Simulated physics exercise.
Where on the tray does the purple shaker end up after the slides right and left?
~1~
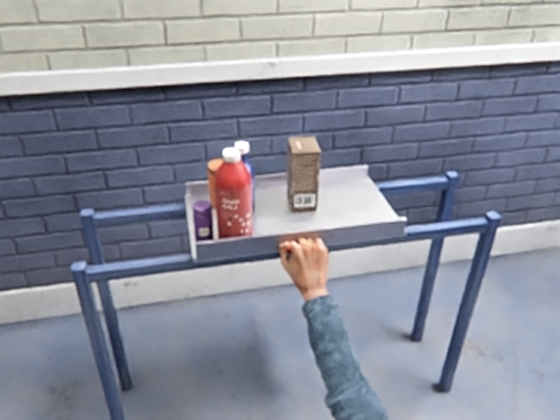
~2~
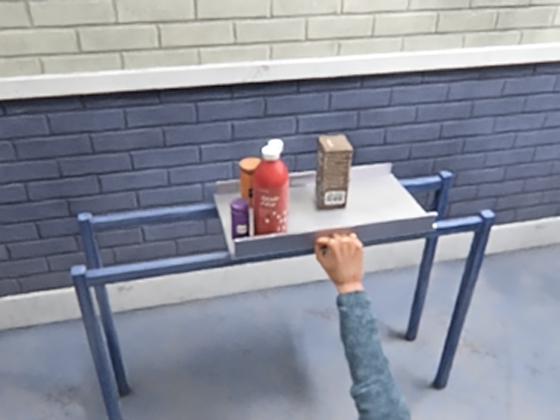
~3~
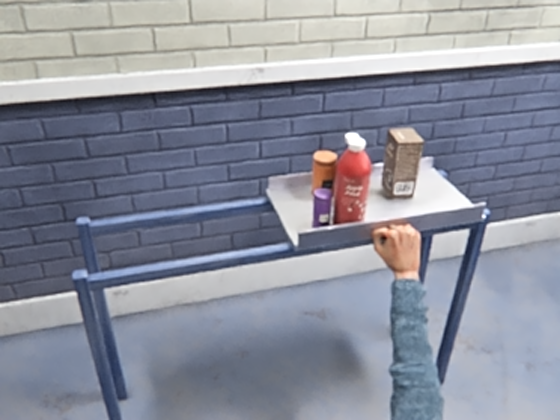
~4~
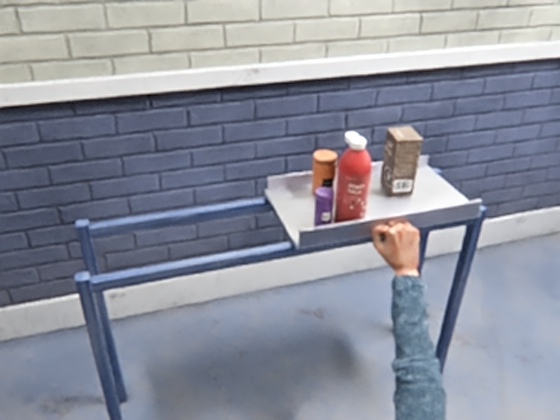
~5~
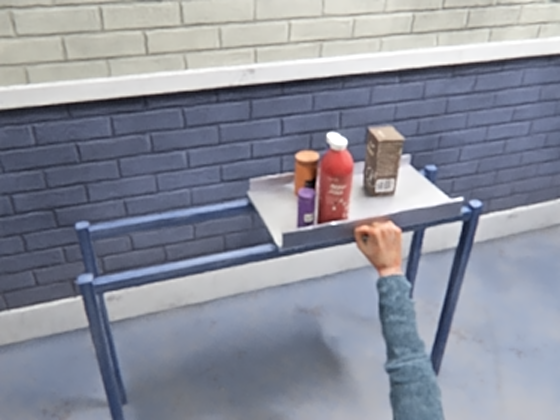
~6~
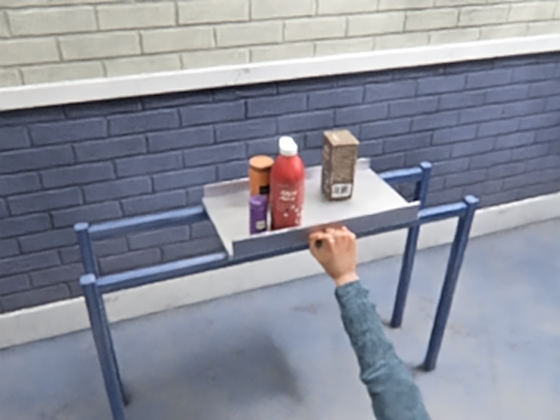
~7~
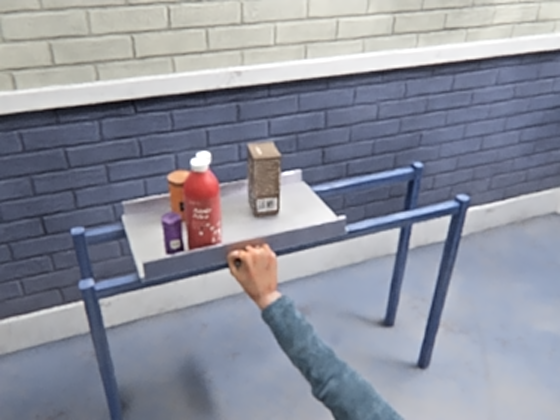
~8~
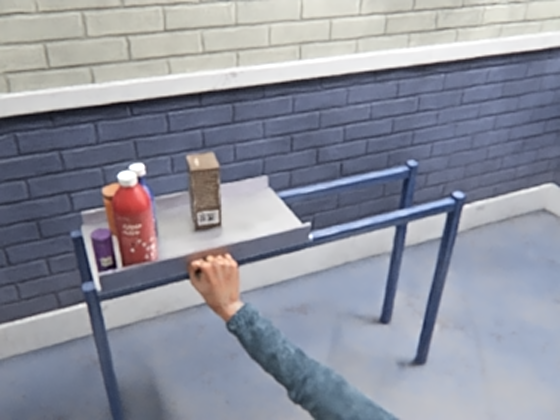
It ends up where it began on the tray, still upright near the left end beside the red bottle.
